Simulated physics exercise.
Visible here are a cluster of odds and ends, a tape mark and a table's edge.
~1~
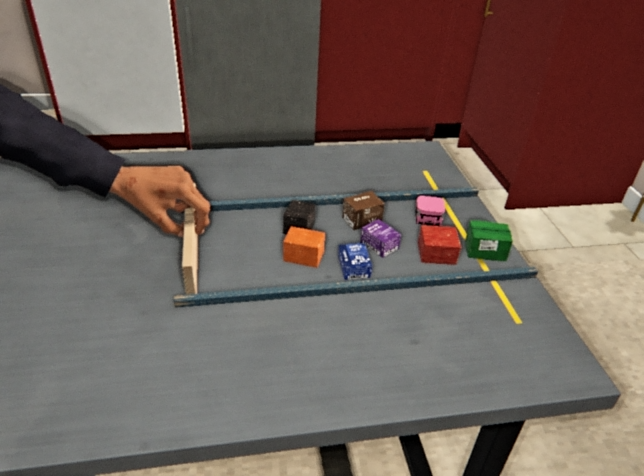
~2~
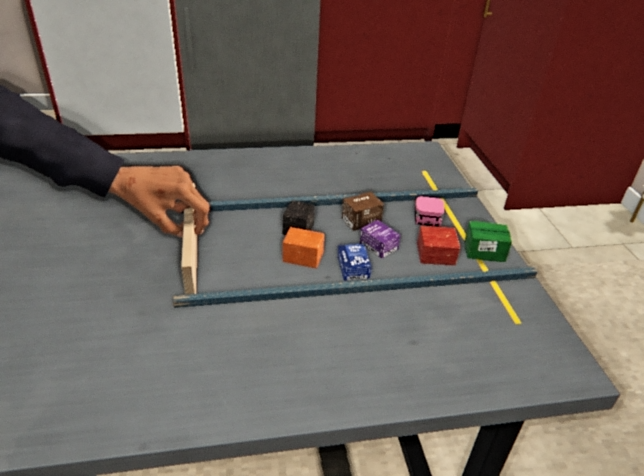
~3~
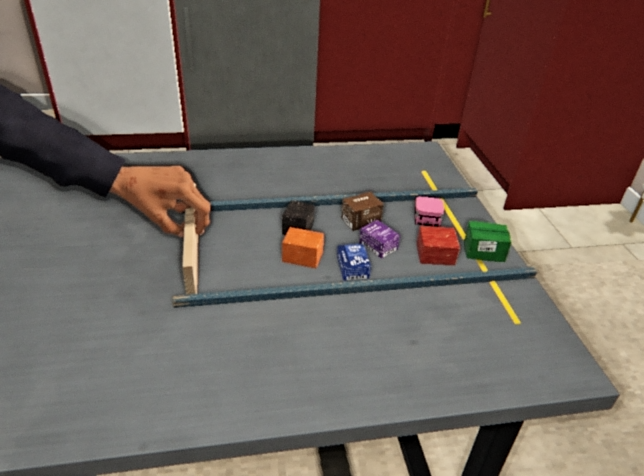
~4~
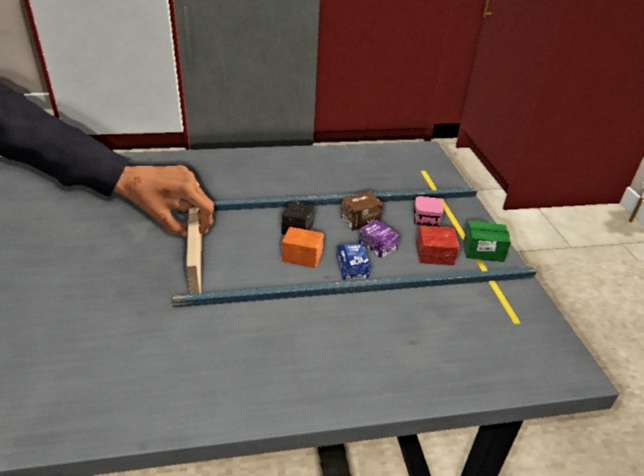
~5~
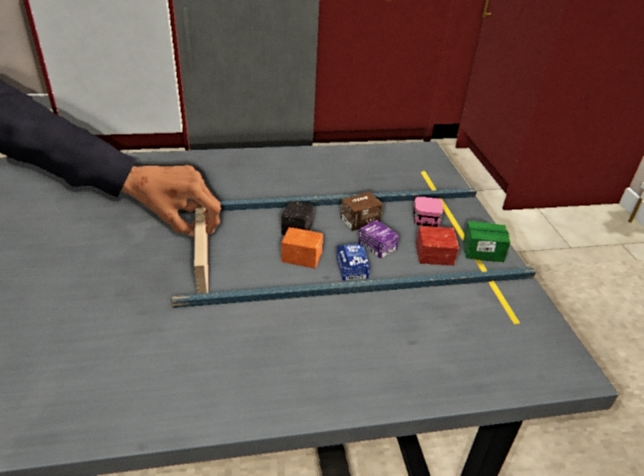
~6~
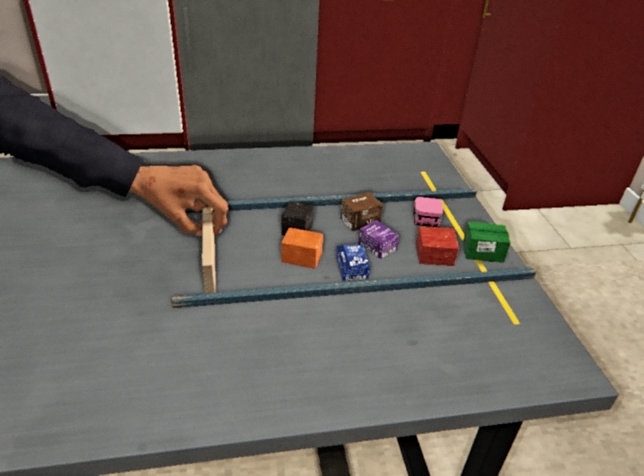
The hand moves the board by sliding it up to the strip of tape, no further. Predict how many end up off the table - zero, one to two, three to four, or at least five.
Fallen: Above two, below five.
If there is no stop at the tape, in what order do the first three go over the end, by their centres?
Green box, pink case, red block.
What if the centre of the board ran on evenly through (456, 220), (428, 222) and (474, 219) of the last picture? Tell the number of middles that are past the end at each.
3, 1, 5.
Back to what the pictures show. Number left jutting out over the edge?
2 of them.
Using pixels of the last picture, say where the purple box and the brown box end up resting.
The purple box ends at (515, 240) and the brown box at (491, 206).
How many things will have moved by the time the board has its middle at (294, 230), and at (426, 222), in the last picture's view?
2 at one spot and 8 at the other.
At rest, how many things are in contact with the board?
3 of them.
Soon after, none off yet; green box at rest near (486, 242); pink case at rest near (428, 213); red block at rest near (436, 246).
After that, none off yet; green box displaced a little near (501, 242); pink case displaced about its own width near (444, 211); red block displaced about its own width near (467, 247).
In the end, the number that fall off is three or four; gone, red block, pink case and green box.
